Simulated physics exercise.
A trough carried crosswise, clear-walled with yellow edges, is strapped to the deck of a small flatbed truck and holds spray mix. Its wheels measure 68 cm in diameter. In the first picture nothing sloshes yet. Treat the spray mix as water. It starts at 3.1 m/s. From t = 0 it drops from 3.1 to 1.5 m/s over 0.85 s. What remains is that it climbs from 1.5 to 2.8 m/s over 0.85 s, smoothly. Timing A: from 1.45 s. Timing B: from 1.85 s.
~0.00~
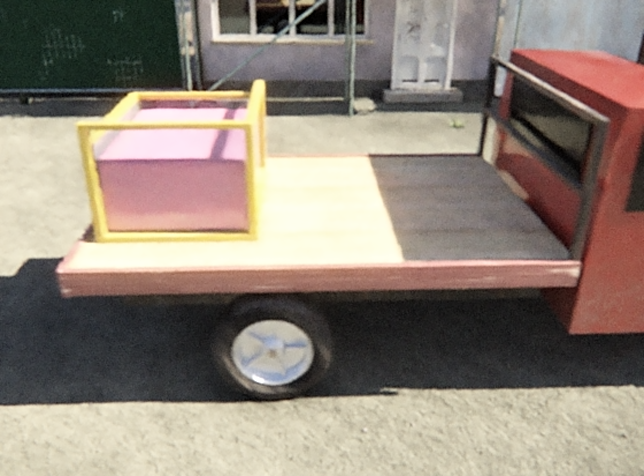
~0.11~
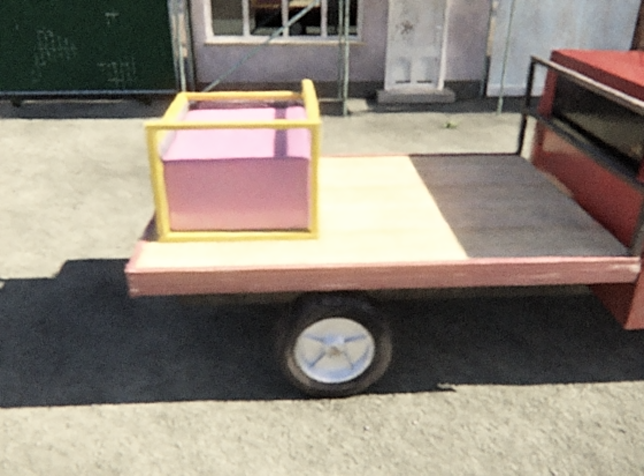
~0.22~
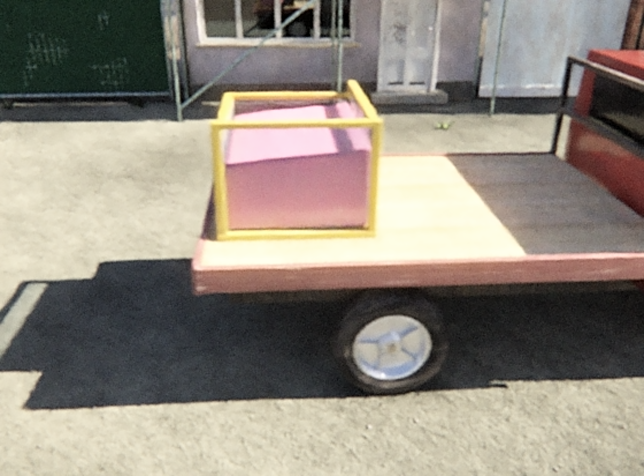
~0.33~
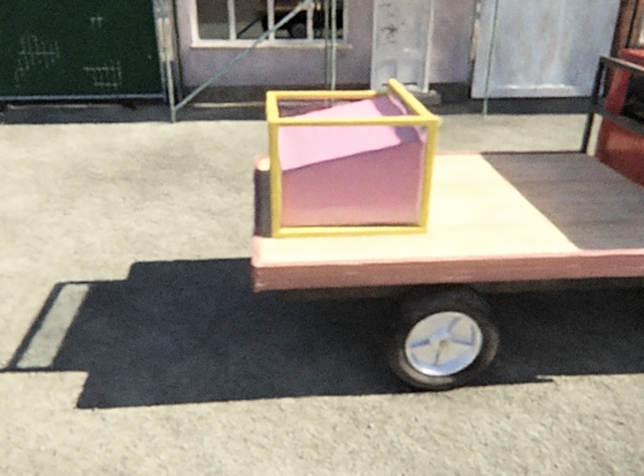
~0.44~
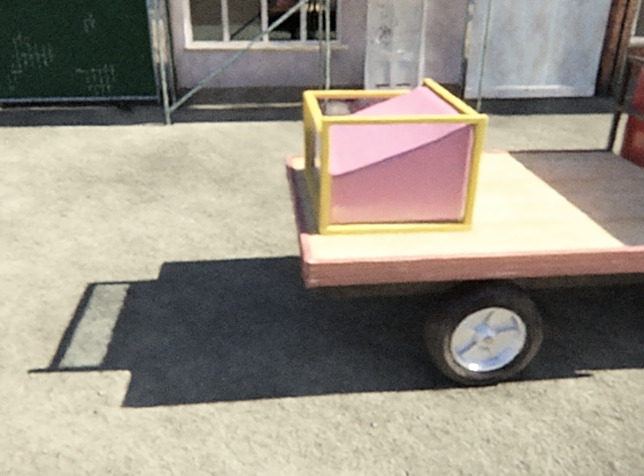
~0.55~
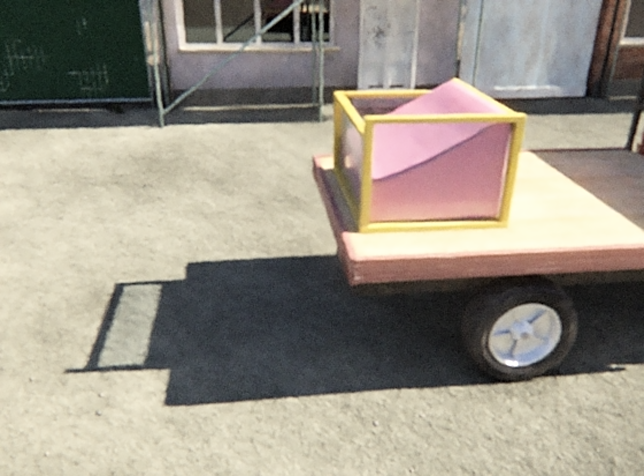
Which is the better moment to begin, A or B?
Better to take A.
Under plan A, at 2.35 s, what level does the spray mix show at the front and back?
Front 26 cm, back 58 cm.
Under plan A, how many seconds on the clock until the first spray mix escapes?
At about 0.9 s.
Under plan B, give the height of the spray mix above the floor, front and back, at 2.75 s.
Front 42 cm, back 42 cm.
For plan A, By 2.35 s front 26 cm, middle 42 cm, back 59 cm above the floor; the loss stands at 2 per cent, over the back and the front.
For plan A, By 5.28 s the loss stands at 7 per cent, over the back, 24 of 370 litres.
For plan B, By 2.75 s front 42 cm, middle 39 cm, back 42 cm above the floor; the loss stands at 9 per cent, over the back.
For plan B, By 5.68 s the loss stands at 10 per cent, over the back, 37 of 370 litres.
